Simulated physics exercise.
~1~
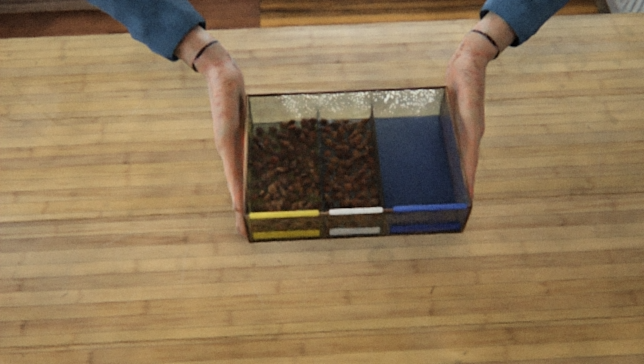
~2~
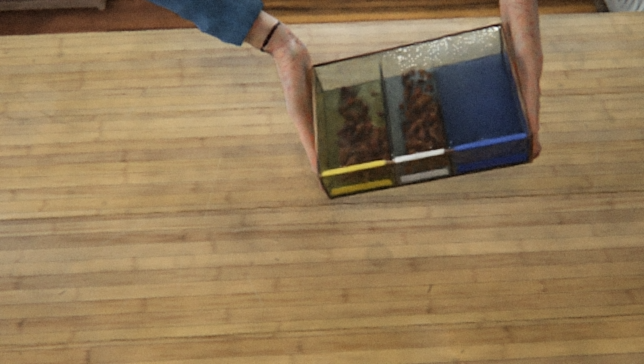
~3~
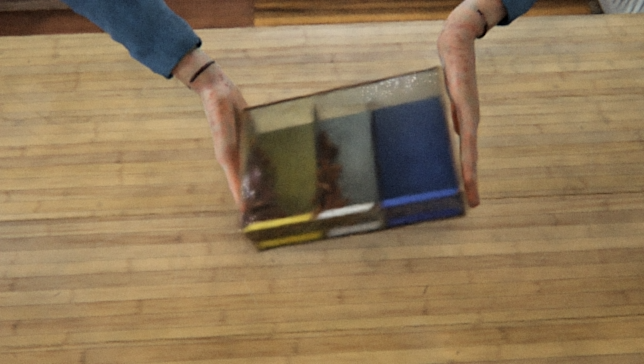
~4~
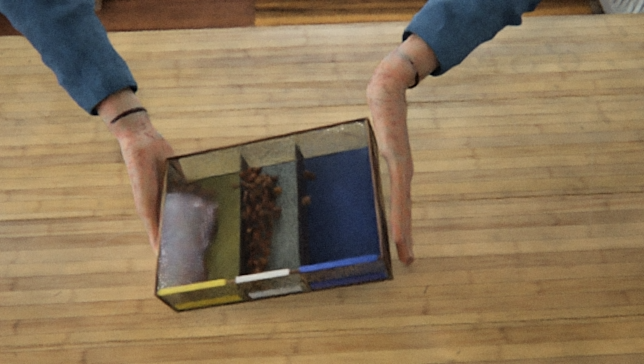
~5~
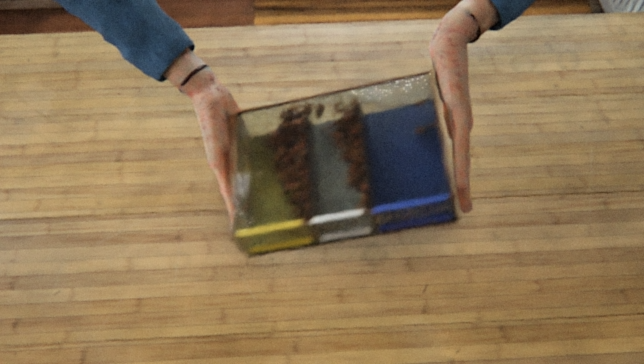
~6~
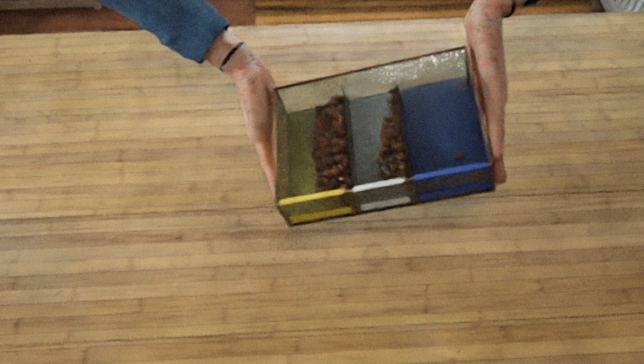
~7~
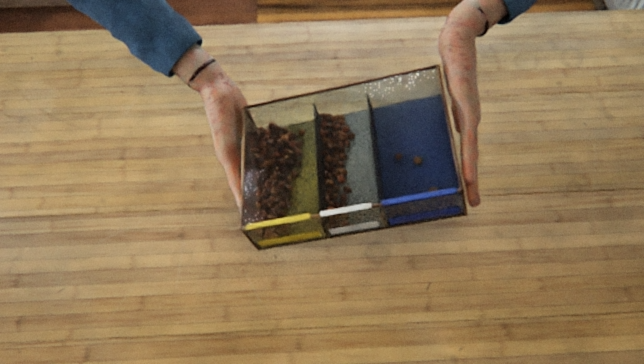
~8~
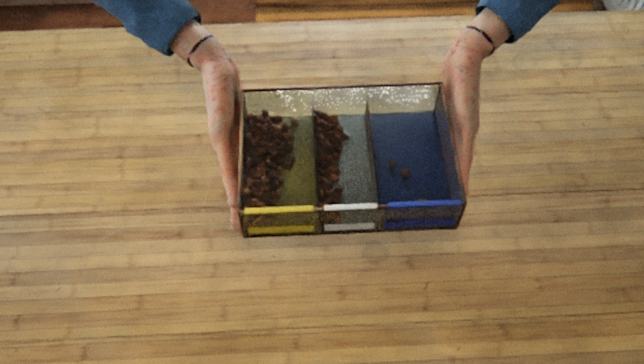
Two hands shook a divided, clear-lidded box of brown kibble from side to side, tilting it as the pieces slid about, then leveled it and held it still, with most bits in the yellow section, fewer in white and just a few in blue.
